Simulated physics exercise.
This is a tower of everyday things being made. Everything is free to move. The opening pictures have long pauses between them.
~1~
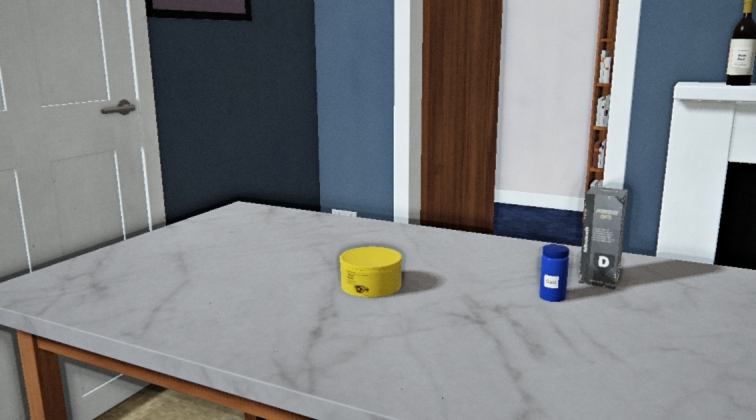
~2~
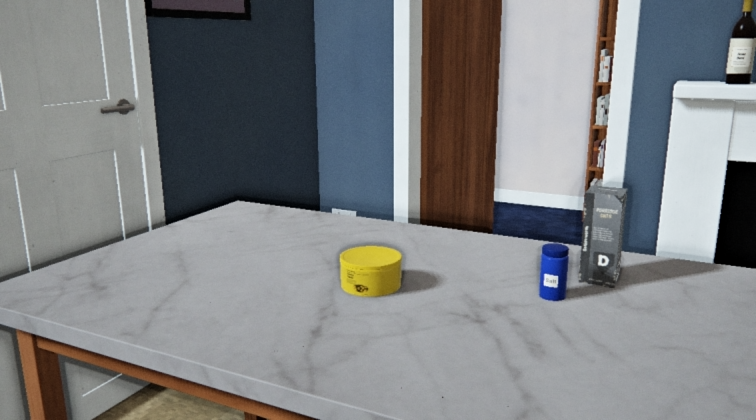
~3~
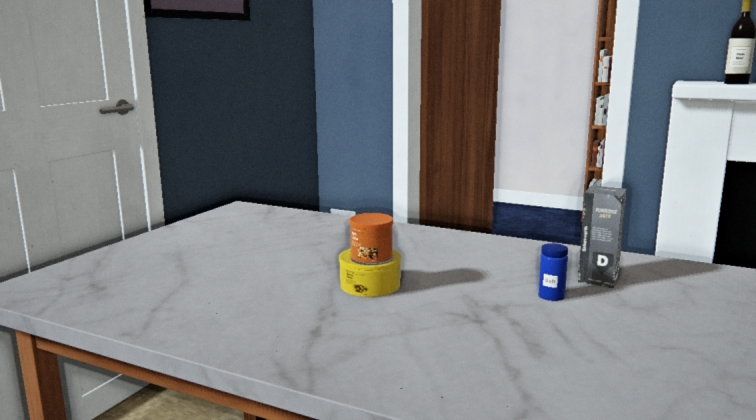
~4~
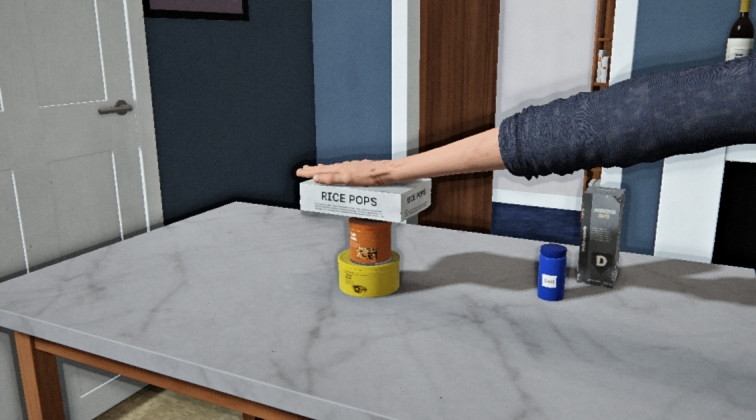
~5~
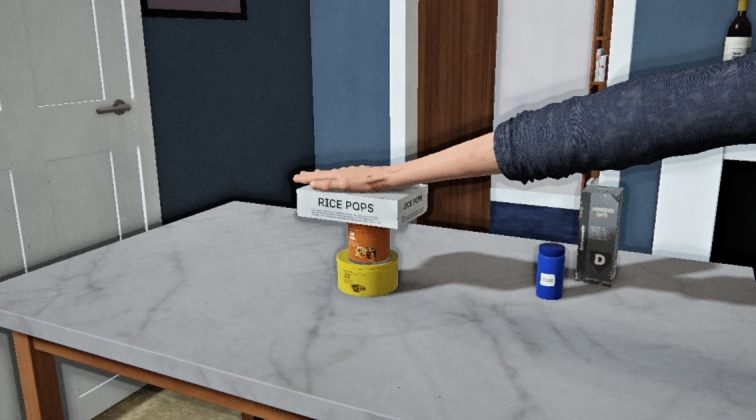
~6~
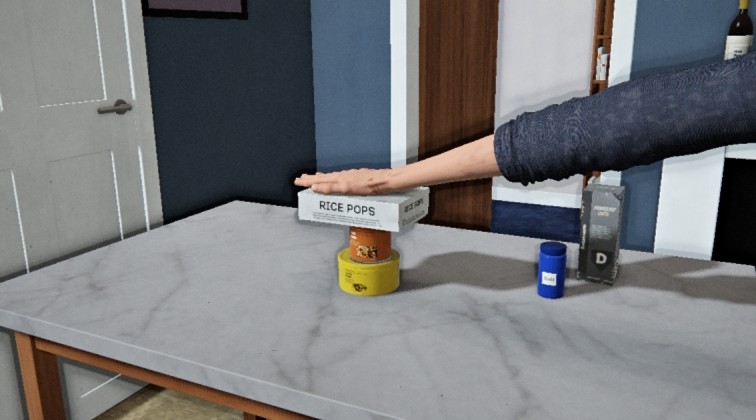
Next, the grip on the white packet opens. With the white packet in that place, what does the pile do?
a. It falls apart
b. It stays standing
b, it stays standing.
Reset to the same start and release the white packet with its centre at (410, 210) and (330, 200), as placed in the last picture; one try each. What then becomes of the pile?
Case 1: Collapse. Case 2: Collapse.
Then, 0.20 s later than the last frame, all is still.
Then, 0.40 s later than the last frame, white packet resting near (364, 204).
When it is over, all 5 as before. End places, in pixels of the last picture, white packet near (364, 204). The pile stays up.
